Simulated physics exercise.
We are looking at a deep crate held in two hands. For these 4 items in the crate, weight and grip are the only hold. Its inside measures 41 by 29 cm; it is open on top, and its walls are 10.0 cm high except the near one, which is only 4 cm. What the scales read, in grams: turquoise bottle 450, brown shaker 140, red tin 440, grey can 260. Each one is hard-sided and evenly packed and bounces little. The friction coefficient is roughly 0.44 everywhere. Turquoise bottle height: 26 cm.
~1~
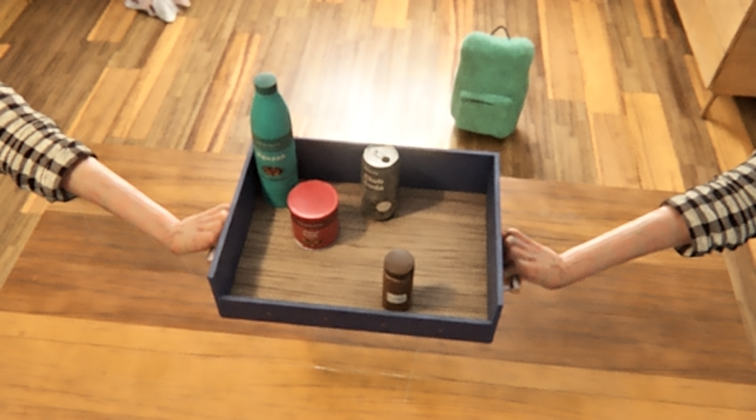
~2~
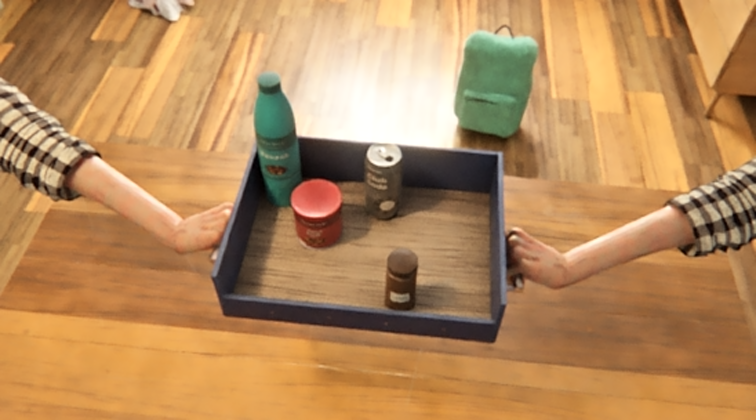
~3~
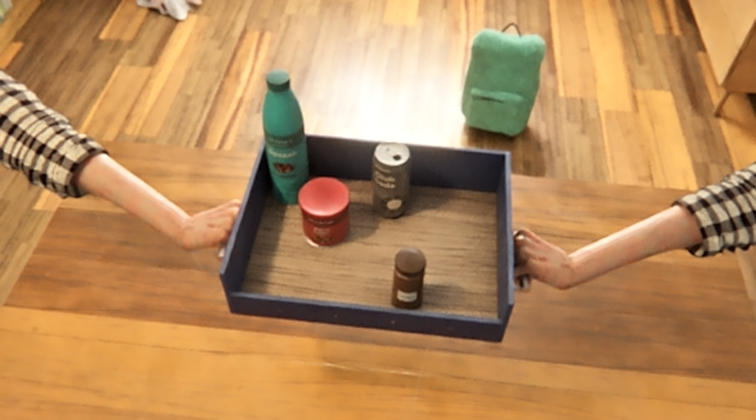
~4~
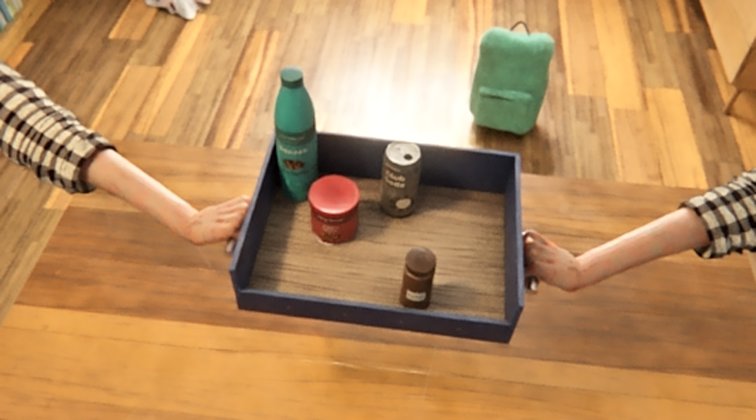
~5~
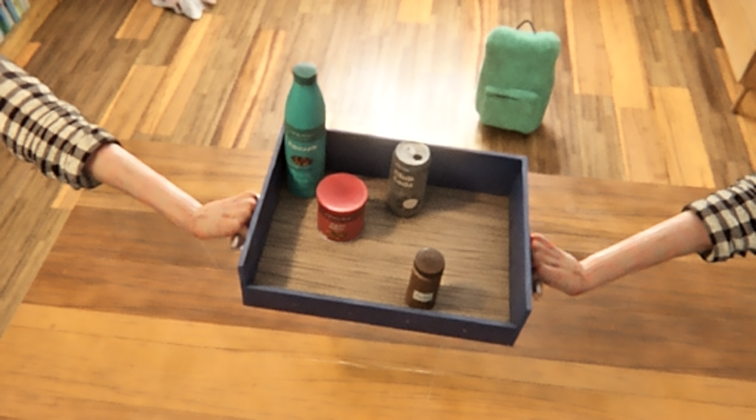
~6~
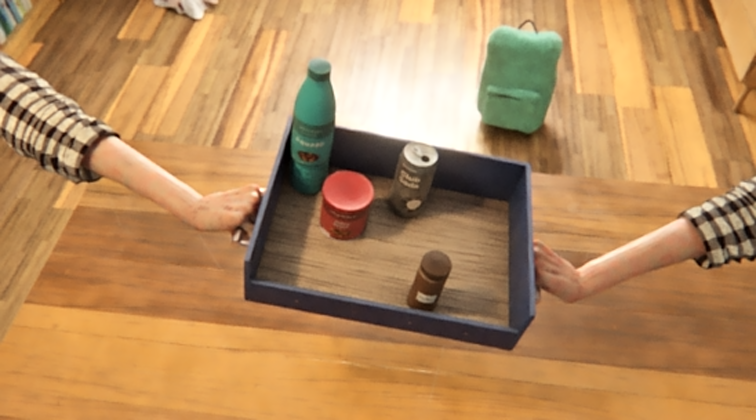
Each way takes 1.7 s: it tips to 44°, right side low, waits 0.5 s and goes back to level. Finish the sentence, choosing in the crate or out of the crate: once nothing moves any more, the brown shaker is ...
... In the crate.
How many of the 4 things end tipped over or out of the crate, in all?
Count: 3.
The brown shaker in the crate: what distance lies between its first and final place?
It ends about 9 centimetres from where it started.
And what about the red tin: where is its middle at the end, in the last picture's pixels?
Around (491, 256).
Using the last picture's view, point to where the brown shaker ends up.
Close to (480, 297).
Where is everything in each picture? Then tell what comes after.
The first frame shows crate level; brown shaker (398, 282); turquoise bottle (274, 142).
The second frame shows crate level; grey can (383, 182); turquoise bottle (277, 141).
The third frame shows crate tipped 1°, right side down; red tin (325, 213); grey can (391, 181).
The fourth frame shows crate tipped 3°, right side down; turquoise bottle (296, 136); red tin (334, 211).
The fifth frame shows crate tipped 5°, right side down; grey can (408, 180); turquoise bottle (305, 132).
The sixth frame shows crate tipped 10°, right side down; brown shaker (429, 283); red tin (345, 207).
Then, 0.60 s past the last view, crate tipped 35°, right side down; brown shaker tipped 53° against what carries it near (462, 310); turquoise bottle tipped 44° against what carries it; grey can tipped 4° against what carries it.
Then, 0.90 s past the last view, crate tipped 42°, right side down; brown shaker on its side near (459, 328); turquoise bottle tipped 66° against what carries it; grey can tipped 55° against what carries it.
Finally, on their side or leaning hard in the crate, turquoise bottle, brown shaker and grey can; not toppled but over 5 cm from the start, red tin. In the last view, brown shaker near (480, 297).
